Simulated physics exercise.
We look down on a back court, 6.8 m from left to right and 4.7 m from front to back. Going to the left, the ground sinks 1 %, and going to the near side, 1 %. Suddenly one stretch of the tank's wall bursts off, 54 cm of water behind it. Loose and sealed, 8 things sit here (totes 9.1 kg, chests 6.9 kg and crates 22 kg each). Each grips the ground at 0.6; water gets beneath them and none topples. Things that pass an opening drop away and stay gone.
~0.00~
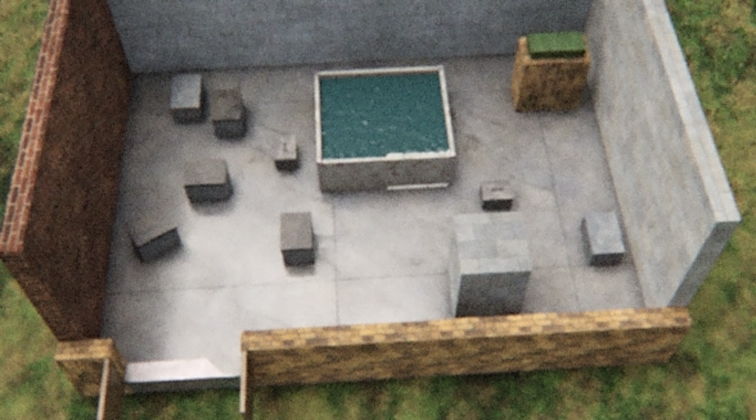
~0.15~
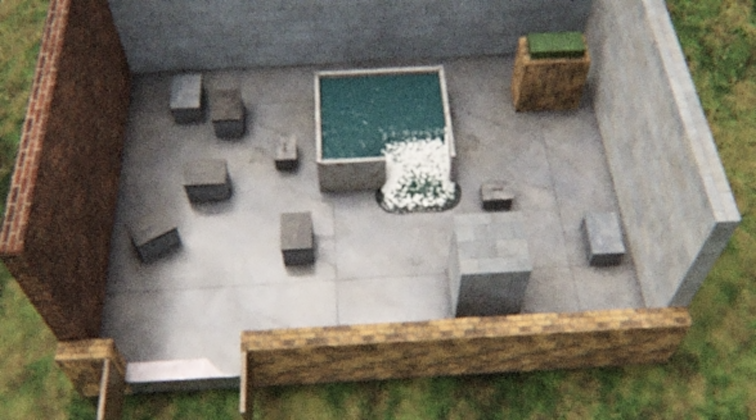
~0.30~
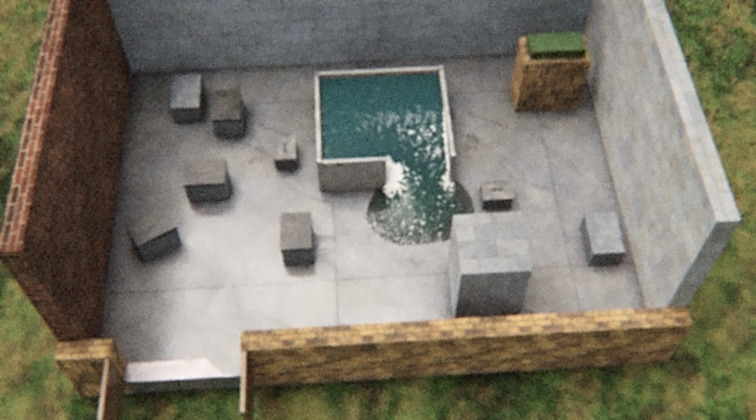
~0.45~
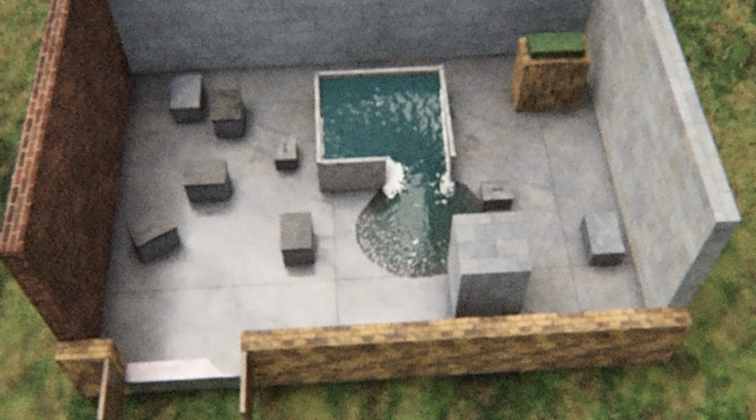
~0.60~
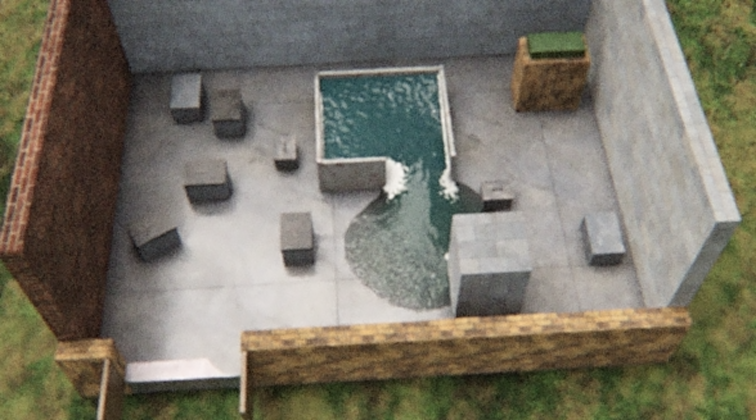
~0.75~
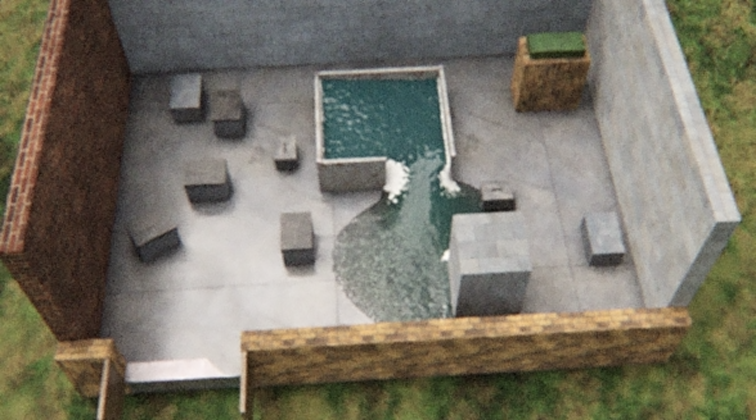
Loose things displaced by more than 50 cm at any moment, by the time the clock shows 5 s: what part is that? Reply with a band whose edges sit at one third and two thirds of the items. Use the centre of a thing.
Band: Under one third.
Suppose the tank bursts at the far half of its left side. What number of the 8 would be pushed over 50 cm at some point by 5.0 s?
Then it comes to 4.
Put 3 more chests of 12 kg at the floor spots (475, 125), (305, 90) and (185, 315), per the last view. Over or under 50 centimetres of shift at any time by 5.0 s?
Result, one by one: Not exceeded, not exceeded and exceeded.
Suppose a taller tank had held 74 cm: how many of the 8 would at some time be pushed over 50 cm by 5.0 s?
I count 2 of them in that case.
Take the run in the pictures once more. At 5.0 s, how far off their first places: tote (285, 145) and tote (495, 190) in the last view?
0 cm, then 0 cm.
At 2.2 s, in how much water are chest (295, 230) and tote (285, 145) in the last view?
0 and 0 cm.
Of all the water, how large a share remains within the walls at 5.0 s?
98 % or so.
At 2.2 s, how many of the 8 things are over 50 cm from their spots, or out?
The answer is 0.
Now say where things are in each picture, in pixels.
The first frame shows a tote at (285, 147), on the bottom; a chest at (227, 104), on the bottom; 2.5 m2 under water; 0 of 8 have shifted.
The second frame shows a tote at (285, 147) rests on the ground; a chest at (227, 104), on the bottom; water covers 3.0 m2; 0 of 8 have shifted.
The third frame shows a tote at (285, 147) rests on the ground; a chest at (227, 104) rests on the ground; 3.6 m2 under water; 0 of 8 have shifted.
The fourth frame shows a tote at (285, 147) rests on the ground; a chest at (227, 104) rests on the ground; water covers 4.4 m2; 0 of 8 have shifted.
The fifth frame shows a tote at (285, 147), on the bottom; a chest at (227, 104), on the bottom; water covers 5.2 m2; 0 of 8 have shifted.
The sixth frame shows a tote at (285, 147), on the bottom; a chest at (227, 104), on the bottom; 6.0 m2 under water; 0 of 8 have shifted.
After 1.1 s 0 of 8 are over 50 cm from their spots; 0 afloat.
After 2.2 s 0 of 8 are over 50 cm from their spots; 0 afloat.
After 3.5 s 0 of 8 are over 50 cm from their spots; 0 afloat.
After 5.0 s 1 of 8 are over 50 cm from their spots, and 1 have been at some point; 1 afloat.
